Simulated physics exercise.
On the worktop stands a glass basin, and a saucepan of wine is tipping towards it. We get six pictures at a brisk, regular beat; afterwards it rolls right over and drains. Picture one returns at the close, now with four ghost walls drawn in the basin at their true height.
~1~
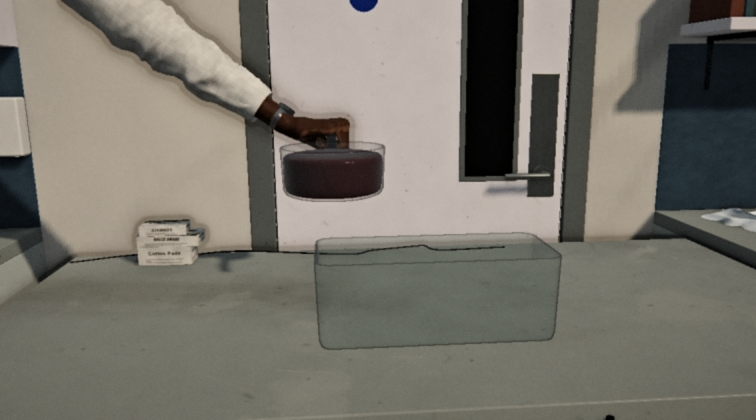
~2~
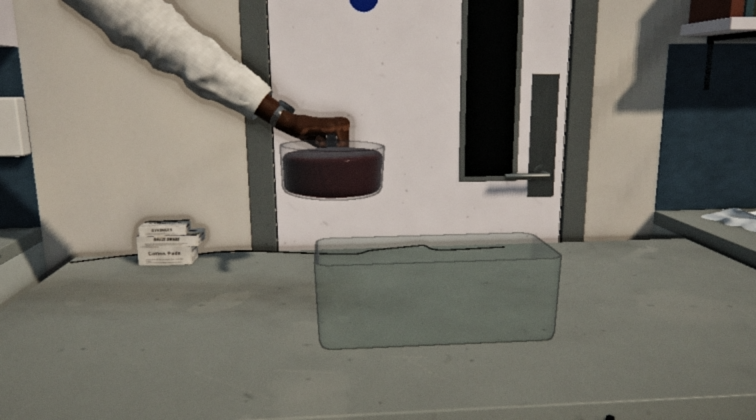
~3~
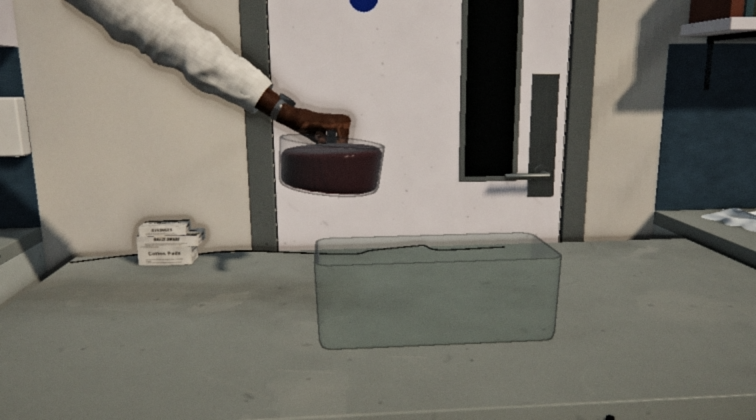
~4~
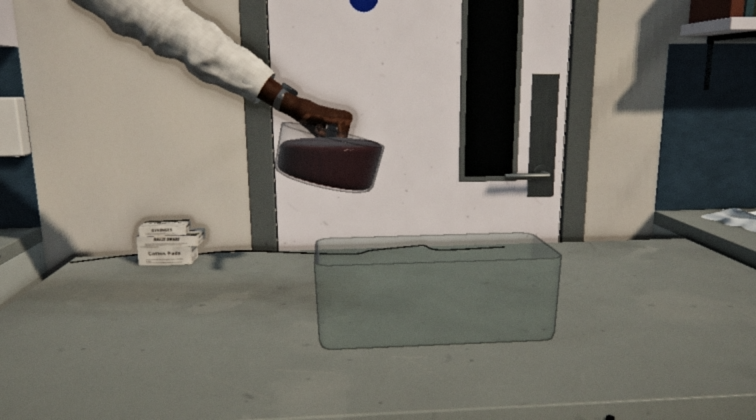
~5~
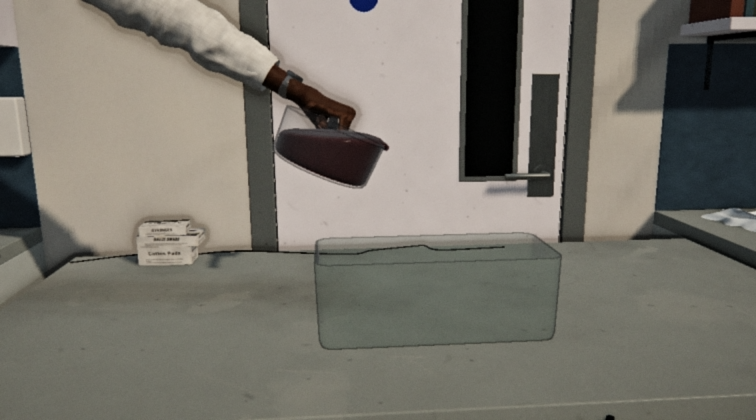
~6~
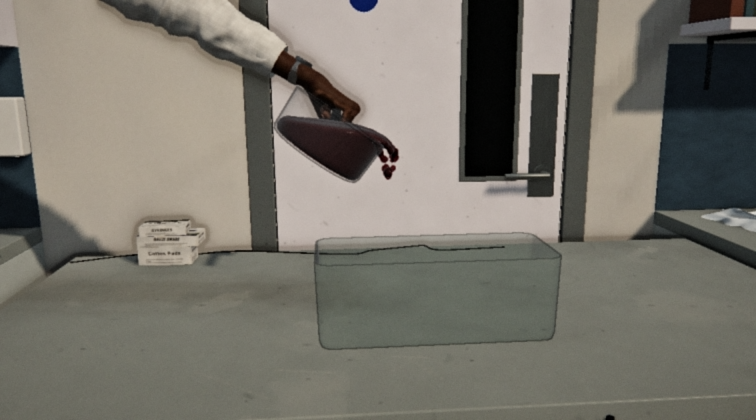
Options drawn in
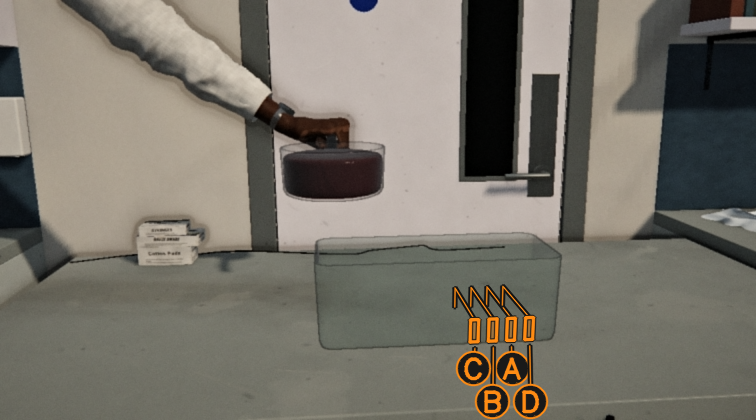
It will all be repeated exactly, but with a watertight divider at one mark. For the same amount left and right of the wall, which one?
I would pick position C.
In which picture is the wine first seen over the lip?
In picture 5.
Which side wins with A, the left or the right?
The left one.
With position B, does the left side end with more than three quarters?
No, it does not.
On the marked copy, A at (511, 346); B at (493, 347); C at (474, 347); D at (529, 345).
If A is chosen, about 81 % ends left of the wall and 13 % right of it; 6 % is lost outside.
If B is chosen, about 70 % ends left of the wall and 28 % right of it; 3 % is lost outside.
If C is chosen, about 45 % ends left of the wall and 54 % right of it.
If D is chosen, about 80 % ends left of the wall and 15 % right of it; 5 % is lost outside.
